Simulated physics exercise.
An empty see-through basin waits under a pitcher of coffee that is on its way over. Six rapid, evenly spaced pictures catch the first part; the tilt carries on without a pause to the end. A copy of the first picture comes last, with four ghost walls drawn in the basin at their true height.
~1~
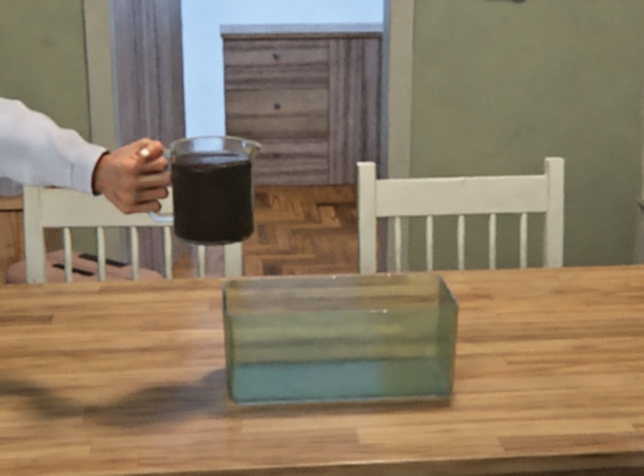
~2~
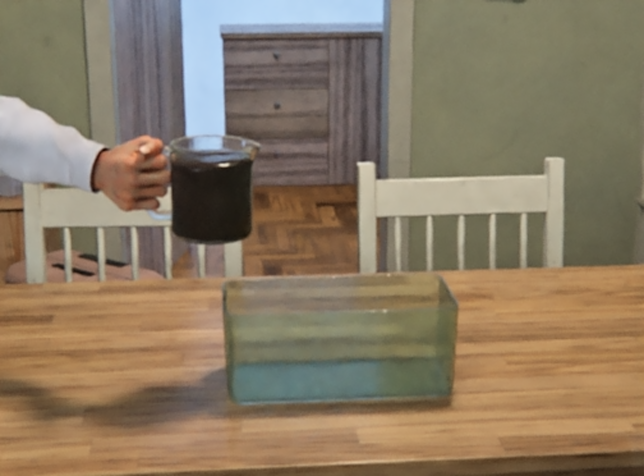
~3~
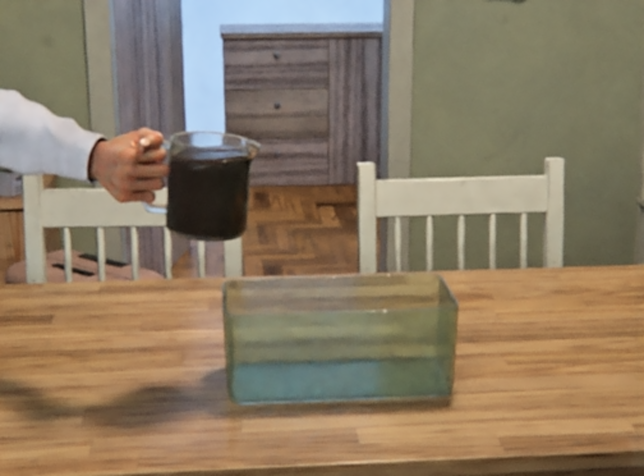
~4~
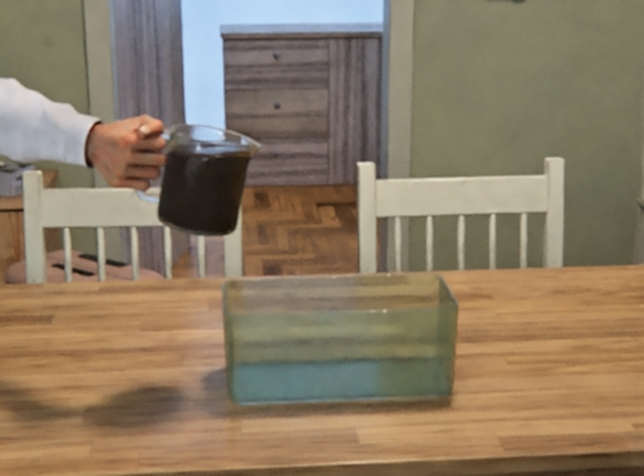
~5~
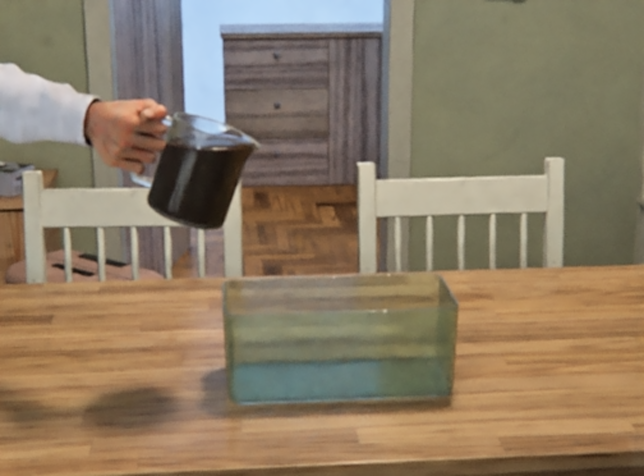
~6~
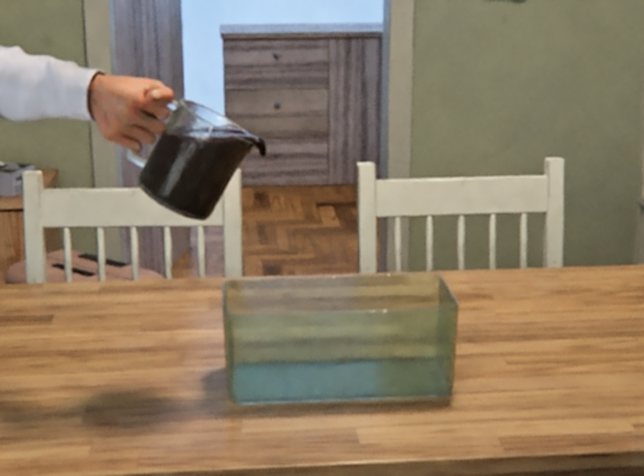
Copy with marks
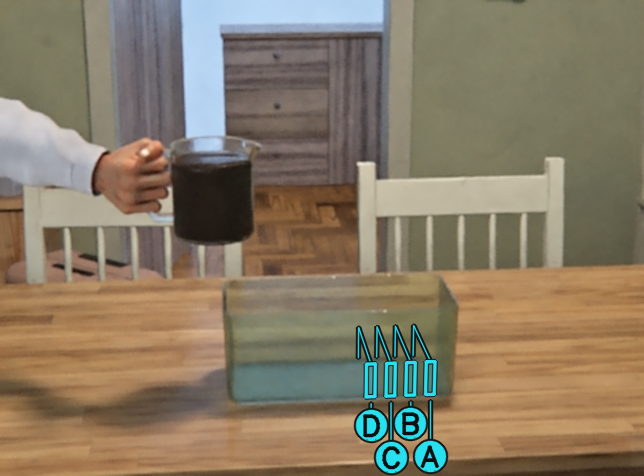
A hand tilts a glass pitcher of dark liquid rightward until some reaches over its lip.
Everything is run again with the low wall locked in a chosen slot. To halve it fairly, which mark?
I would pick slot D.
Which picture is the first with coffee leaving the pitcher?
Picture 6.
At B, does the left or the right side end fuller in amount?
The left side.
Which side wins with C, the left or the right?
The left side.
On the marked copy, A at (430, 400); B at (410, 401); C at (390, 402); D at (371, 403).
With A, about 89 % ends left of the wall and 8 % right of it; 3 % is lost outside.
With B, about 88 % ends left of the wall and 6 % right of it; 6 % is lost outside.
With C, about 86 % ends left of the wall and 9 % right of it; 5 % is lost outside.
With D, about 50 % ends left of the wall and 48 % right of it.
